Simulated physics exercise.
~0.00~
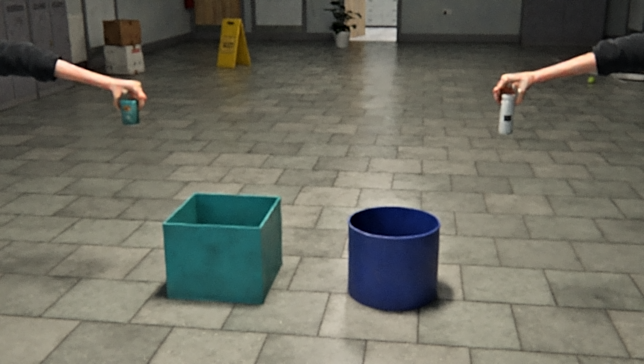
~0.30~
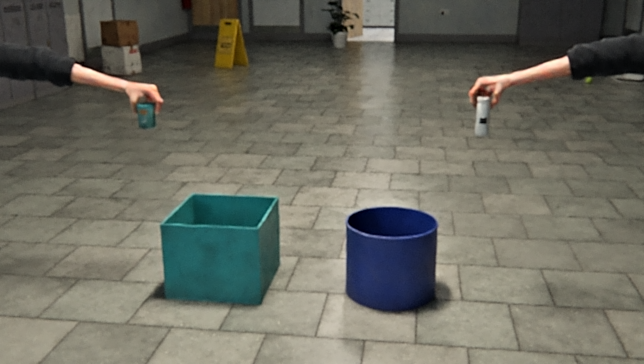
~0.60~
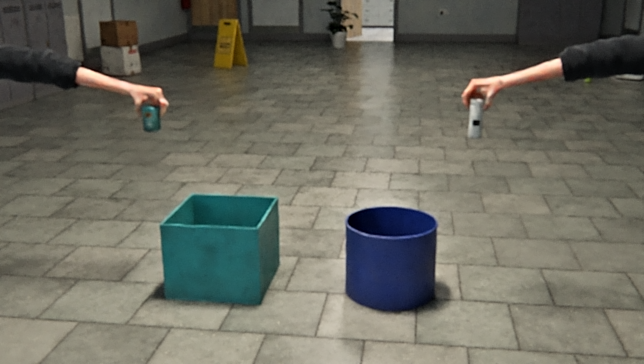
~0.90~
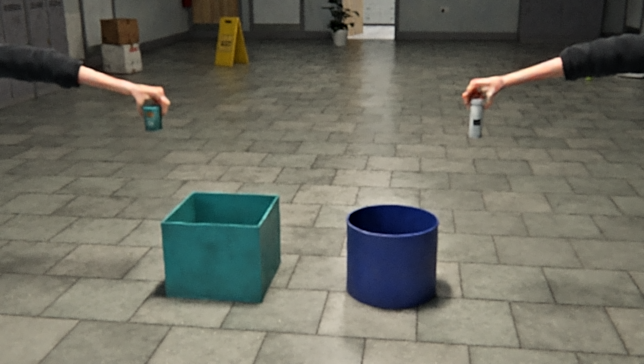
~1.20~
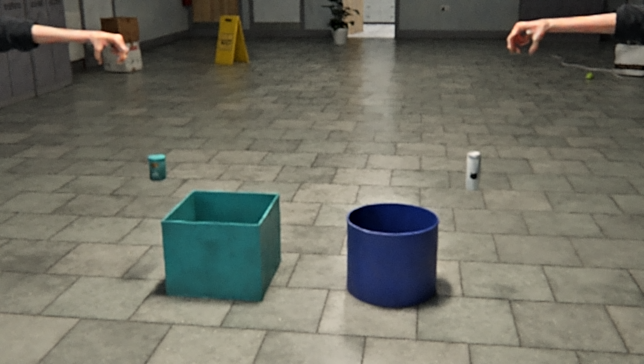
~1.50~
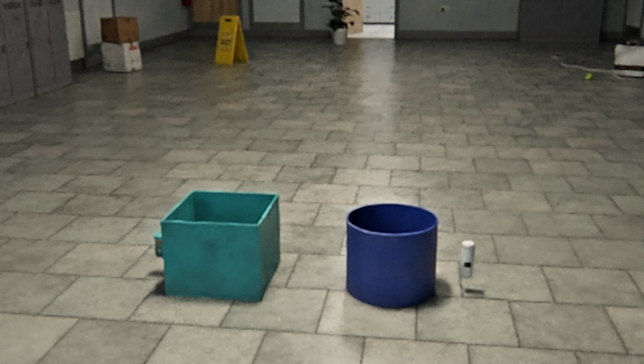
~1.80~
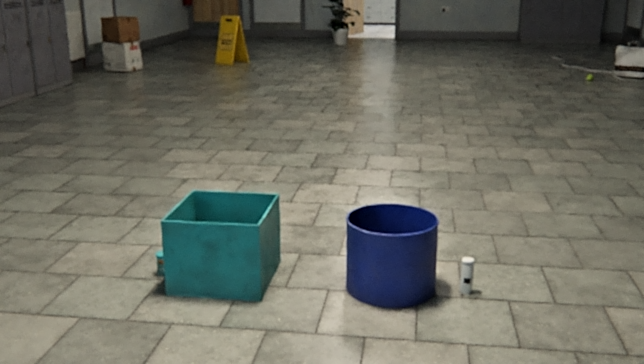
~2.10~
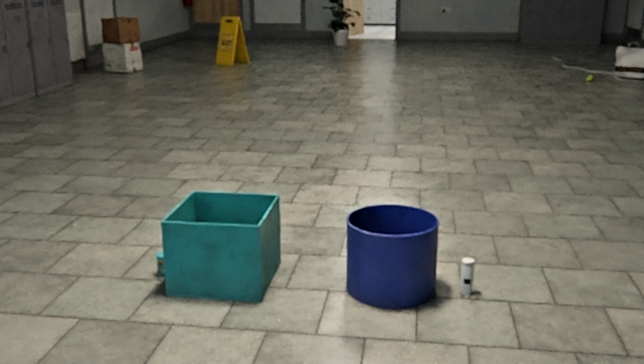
Tiled hall with two hands releasing a turquoise tin and a white shaker, both falling to the floor beside a crate and bin.
